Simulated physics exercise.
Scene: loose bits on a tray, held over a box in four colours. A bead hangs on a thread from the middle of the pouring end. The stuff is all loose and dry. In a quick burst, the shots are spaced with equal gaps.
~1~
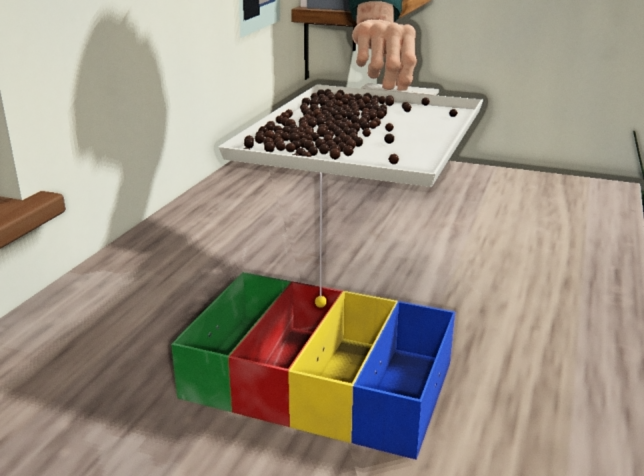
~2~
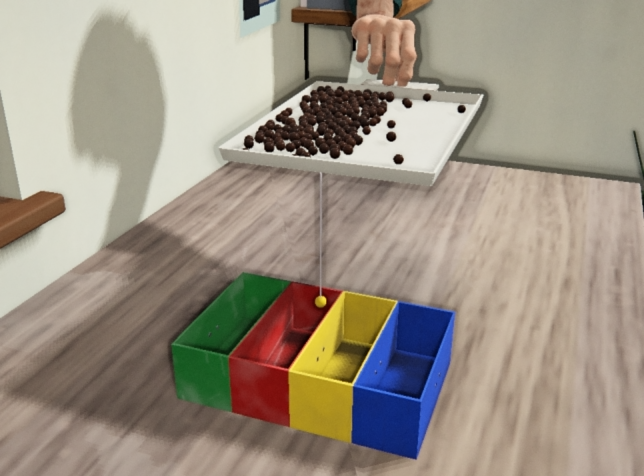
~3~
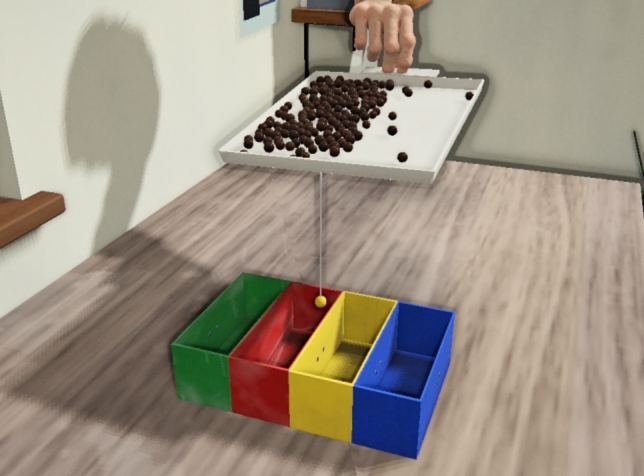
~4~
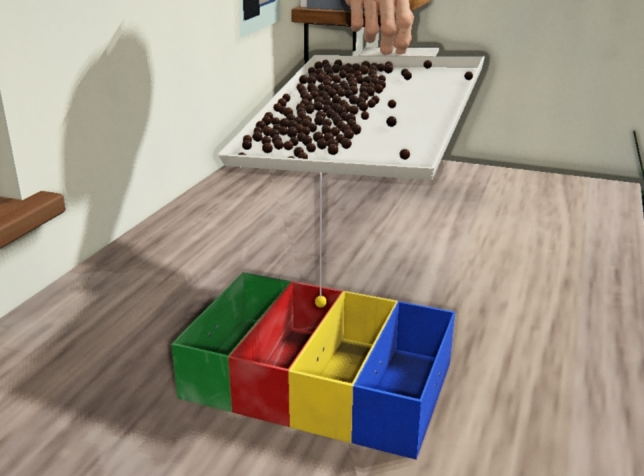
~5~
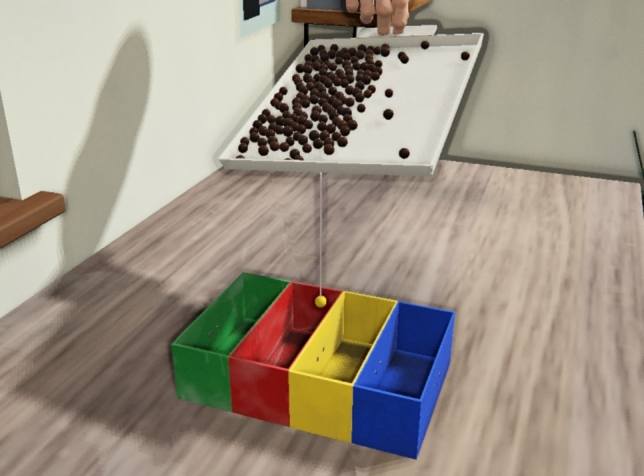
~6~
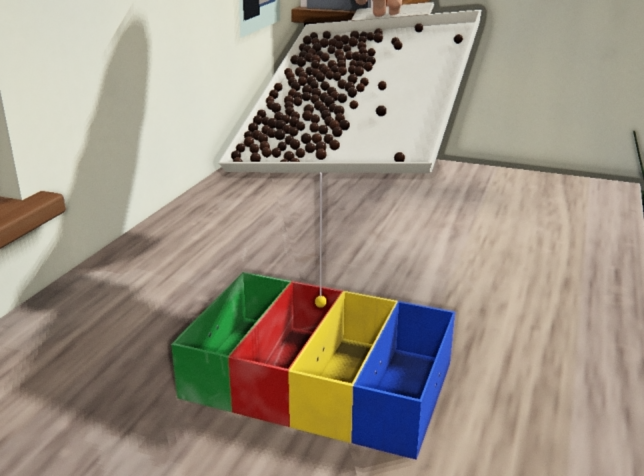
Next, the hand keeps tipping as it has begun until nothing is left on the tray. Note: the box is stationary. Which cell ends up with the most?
The green cell.
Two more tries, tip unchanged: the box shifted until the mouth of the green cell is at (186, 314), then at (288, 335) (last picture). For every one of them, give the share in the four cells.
Roughly 90 %, then roughly 10 %.
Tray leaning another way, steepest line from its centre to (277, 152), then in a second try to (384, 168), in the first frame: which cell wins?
In order, it comes out as the green cell and the cell in blue.
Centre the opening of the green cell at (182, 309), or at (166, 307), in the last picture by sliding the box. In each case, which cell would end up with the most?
With the first placing it's the red one, with the second it's the red one.
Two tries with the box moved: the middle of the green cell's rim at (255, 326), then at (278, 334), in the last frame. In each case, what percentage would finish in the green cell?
About 30 per cent, then about 20 per cent.
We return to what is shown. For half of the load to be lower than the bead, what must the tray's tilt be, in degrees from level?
Approx. reading: About 80°.
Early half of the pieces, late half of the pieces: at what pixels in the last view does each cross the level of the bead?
Near (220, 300) to start, and near (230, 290) afterwards.
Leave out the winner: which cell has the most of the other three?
Red.
Shortly afterwards, tray tipped steeply; near half on the tray; a little in the green cell; only a few in the red cell; near a third falling or outside the box.
Next, tray tipped past a quarter turn; only a few on the tray; near half in the green cell; near a quarter in the red cell; only a few in the blue cell; near a third falling or outside the box.
Some moments later, tray tipped past a quarter turn; near half in the green cell; a little in the red cell; near a quarter falling or outside the box.
In the end, tray tipped past a quarter turn; near half in the green cell; a little in the red cell; none at all in the blue cell; none at all in the yellow cell; near a quarter outside the box.
